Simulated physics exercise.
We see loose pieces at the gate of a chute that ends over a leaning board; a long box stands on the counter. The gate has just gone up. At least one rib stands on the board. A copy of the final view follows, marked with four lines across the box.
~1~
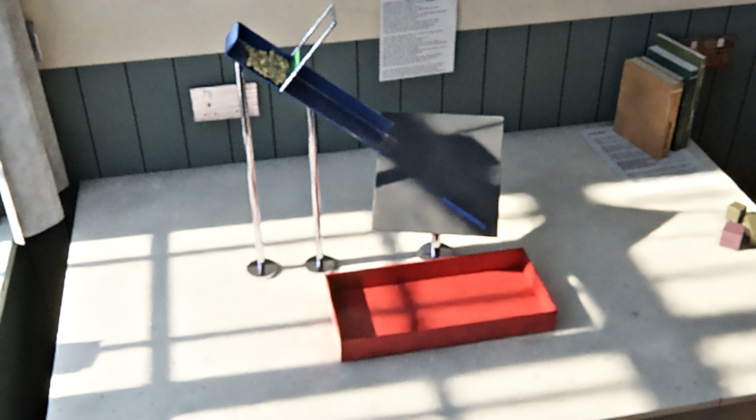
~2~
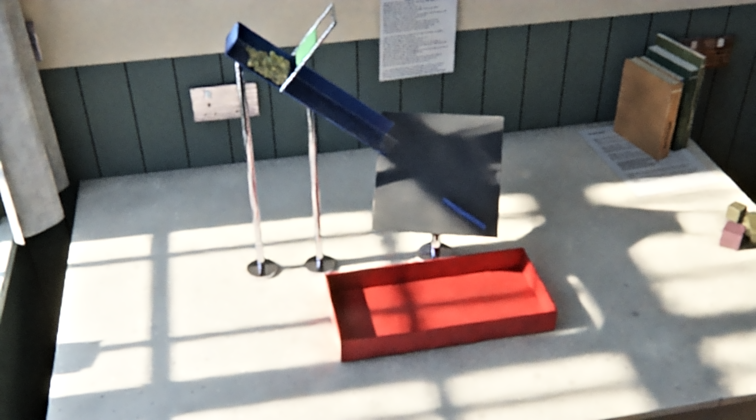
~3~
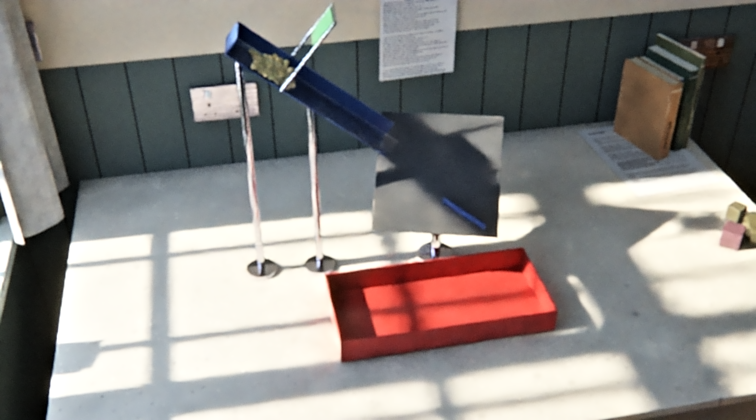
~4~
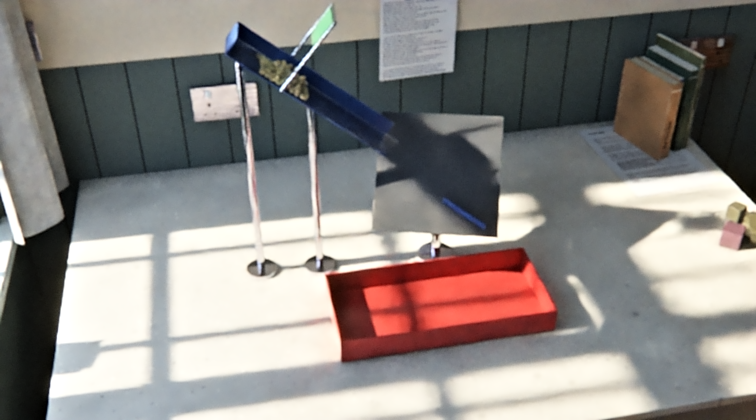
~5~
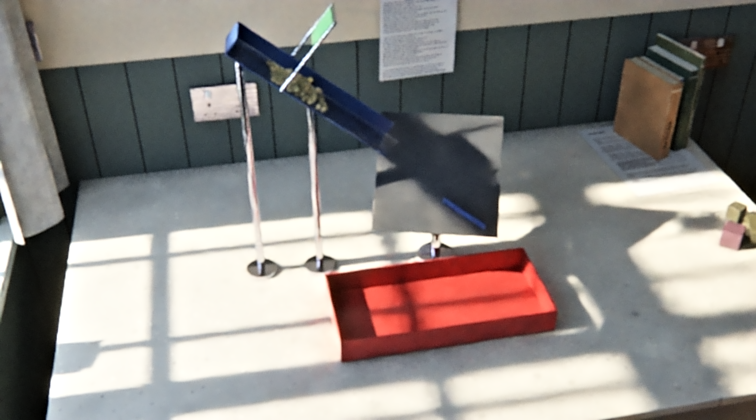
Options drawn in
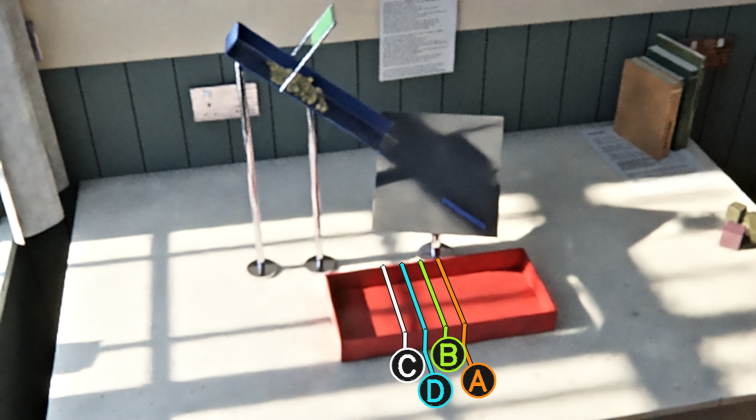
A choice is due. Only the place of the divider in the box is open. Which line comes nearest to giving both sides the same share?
A beats the others.
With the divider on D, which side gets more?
The right side.
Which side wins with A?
The right side.
On the marked copy, line A crosses the front rim at (464, 324); line B crosses the front rim at (445, 327); line C crosses the front rim at (404, 333); line D crosses the front rim at (425, 330).
With A, of what is caught, close to a third on the left of the divider, close to two thirds on the right.
With B, of what is caught, a small share on the left of the divider, the bulk on the right.
With C, of what is caught, only a few on the left of the divider, all but a few on the right.
With D, of what is caught, only a few on the left of the divider, all but a few on the right.
